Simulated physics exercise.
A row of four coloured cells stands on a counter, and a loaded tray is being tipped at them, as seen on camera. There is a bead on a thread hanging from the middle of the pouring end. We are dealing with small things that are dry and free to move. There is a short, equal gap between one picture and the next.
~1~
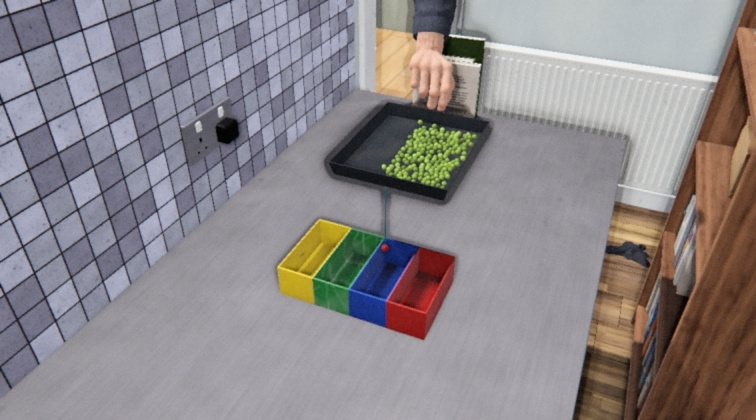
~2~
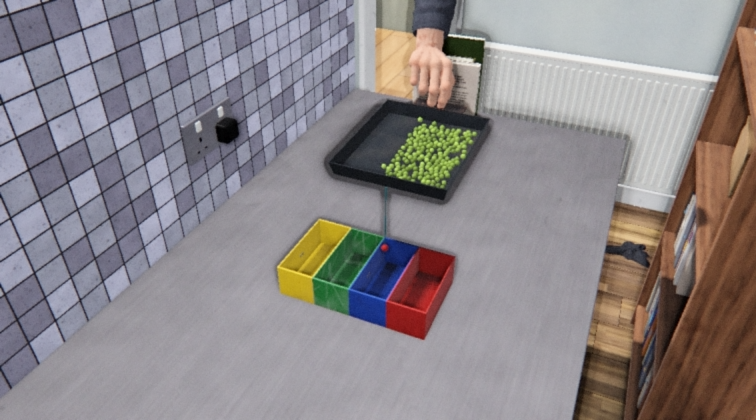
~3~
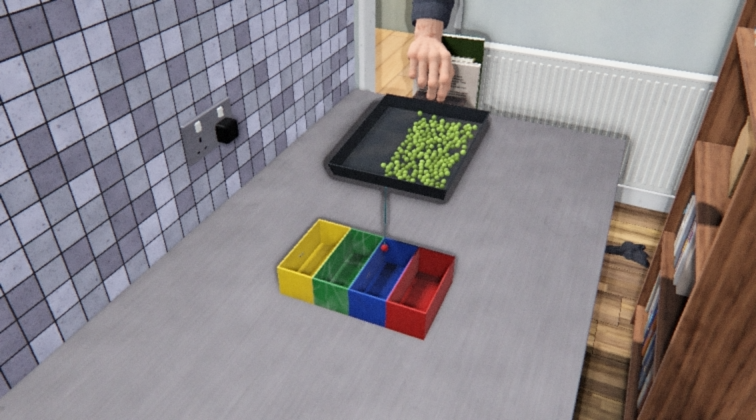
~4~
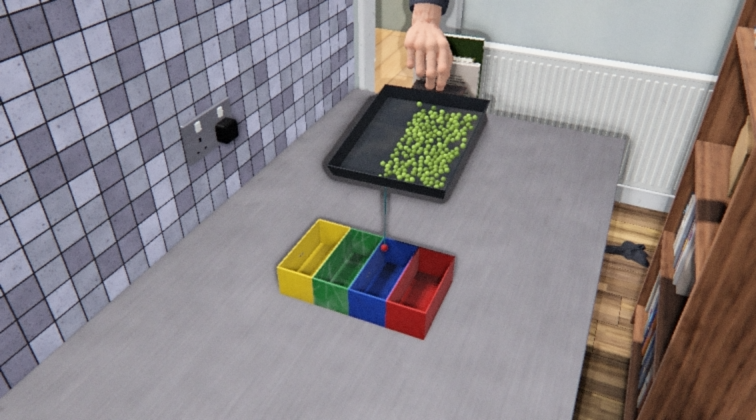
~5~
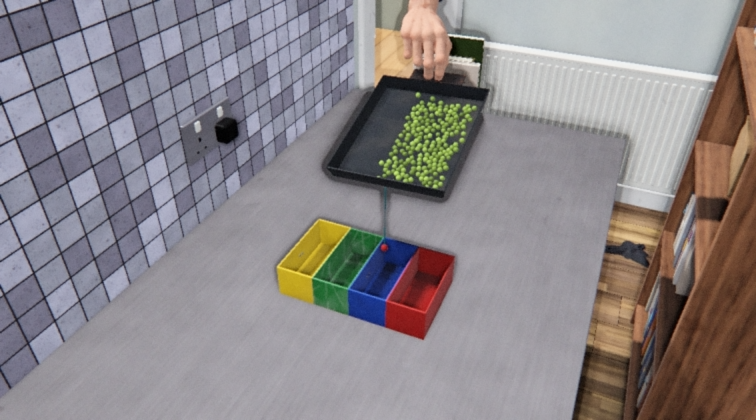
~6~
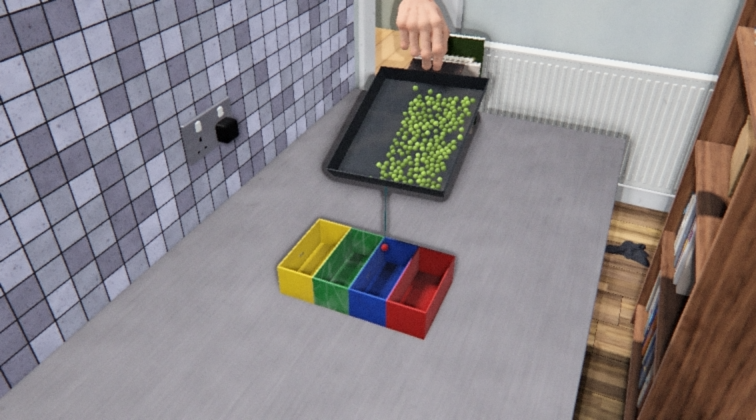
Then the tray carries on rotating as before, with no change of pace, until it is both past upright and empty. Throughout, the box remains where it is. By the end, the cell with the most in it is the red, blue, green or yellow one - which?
The green one.
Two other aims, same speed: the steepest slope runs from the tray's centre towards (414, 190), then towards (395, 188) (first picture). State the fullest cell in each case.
So the first one goes to that red cell and the second to red.
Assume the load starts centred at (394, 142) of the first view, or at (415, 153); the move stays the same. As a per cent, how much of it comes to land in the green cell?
It comes to about 50 per cent the first time and about 40 per cent the second.
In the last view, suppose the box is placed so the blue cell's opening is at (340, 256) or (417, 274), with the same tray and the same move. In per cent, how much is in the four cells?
Near 80 and 80 percent respectively.
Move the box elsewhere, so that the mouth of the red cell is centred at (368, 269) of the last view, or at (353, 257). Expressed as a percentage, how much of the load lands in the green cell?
In order, 0 % and 0 %.
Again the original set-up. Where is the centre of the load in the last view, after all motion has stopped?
The centre settles at about (348, 291).
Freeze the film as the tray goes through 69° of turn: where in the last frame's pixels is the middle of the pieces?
The load is centred near (378, 179).
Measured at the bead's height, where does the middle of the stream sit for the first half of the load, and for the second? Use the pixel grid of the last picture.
The leading part at (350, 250), the rest of it at (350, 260).
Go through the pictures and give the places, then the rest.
The first picture shows corners of the pouring end at (334, 161) and (445, 187), level; middle of the load at (429, 156), dried peas; bead on its thread at (385, 248); yellow cell at (296, 283); green cell at (331, 294); blue cell at (368, 306); red cell at (406, 318).
The second picture shows corners of the pouring end at (333, 161) and (444, 187), level; middle of the load at (429, 155).
The third picture shows corners of the pouring end at (333, 162) and (444, 187), tipped barely, lowest at the left corner; middle of the load at (429, 152).
The fourth picture shows corners of the pouring end at (332, 163) and (443, 187), tipped a little, lowest at the left corner; middle of the load at (429, 147).
The fifth picture shows corners of the pouring end at (331, 165) and (442, 187), tipped clearly, lowest at the left corner; middle of the load at (427, 143).
The sixth picture shows corners of the pouring end at (331, 166) and (441, 187), tipped clearly, lowest at the left corner; middle of the load at (425, 141), nearly all on the move; yellow cell at (296, 283); green cell at (331, 294); blue cell at (367, 305); red cell at (406, 317).
Soon, tray tipped steeply; nearly all on the tray; a stray few in the green cell; a stray few in the yellow cell; a small part falling or outside the box.
A while on, tray tipped past a quarter turn; a stray few on the tray; about a quarter in the green cell; about a quarter in the blue cell; a small part in the yellow cell; a small part in the red cell; about a third falling or outside the box.
Towards the end, tray tipped past a quarter turn; about a third in the green cell; about a quarter in the blue cell; about a quarter in the yellow cell; a small part in the red cell; a small part falling or outside the box.
Finally, tray tipped past a quarter turn; about a third in the green cell; about a quarter in the blue cell; about a quarter in the yellow cell; a small part in the red cell; a small part outside the box.
